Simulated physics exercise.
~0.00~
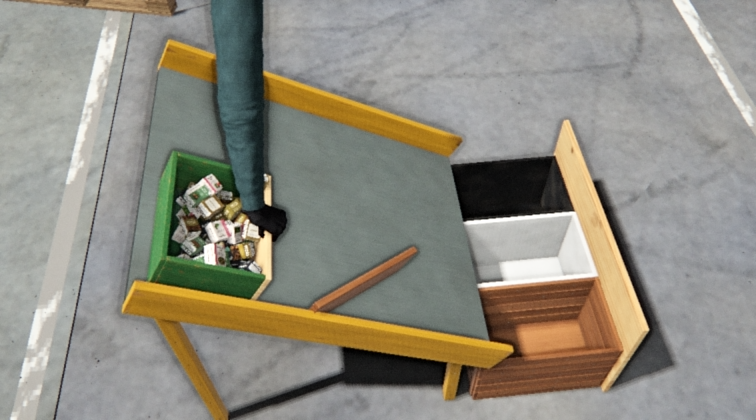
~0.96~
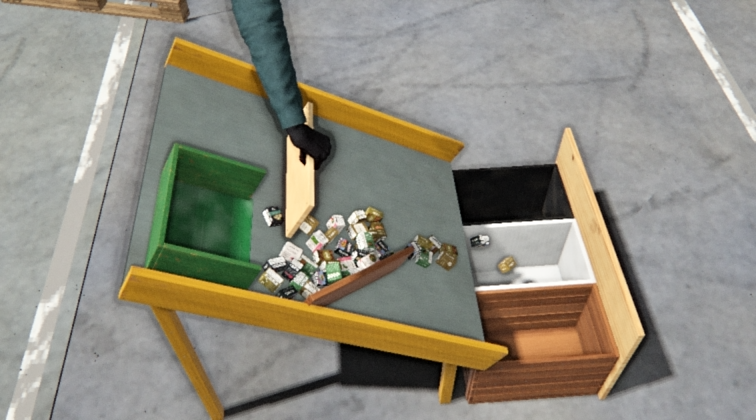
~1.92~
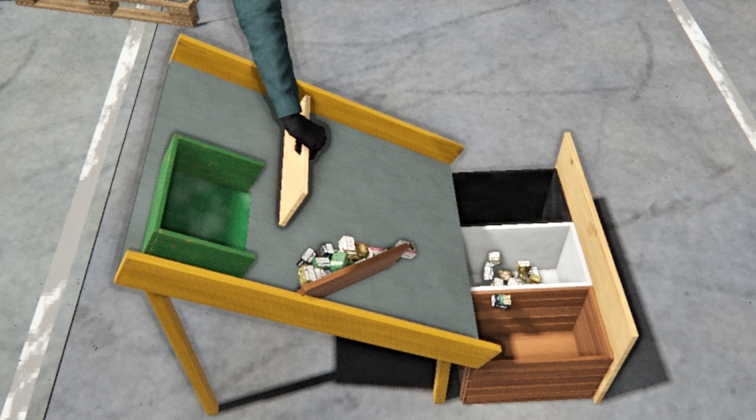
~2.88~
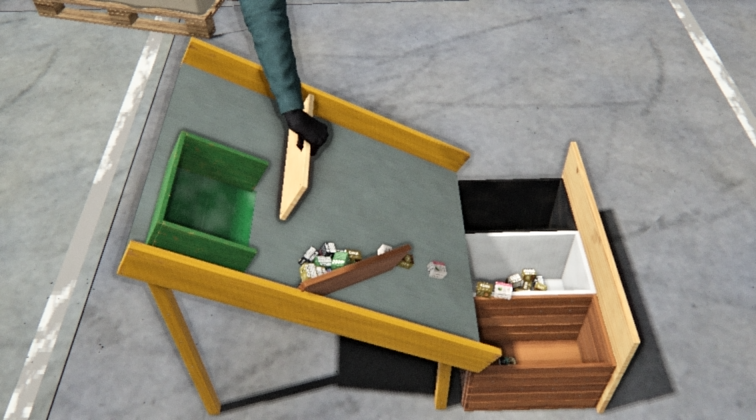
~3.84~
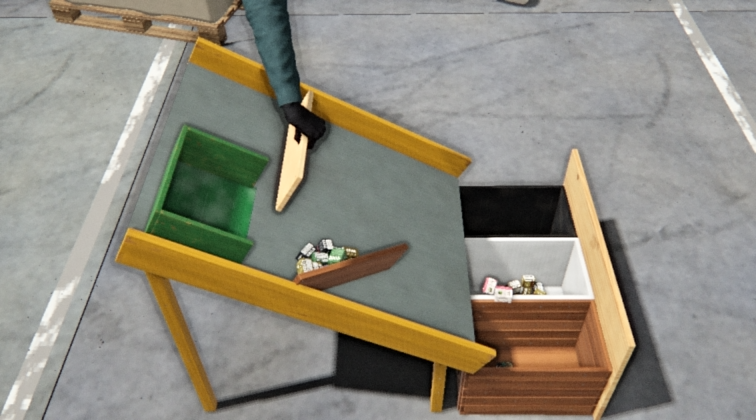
A gloved hand lifts a wooden gate, and small cartons slide mostly into a white tote.
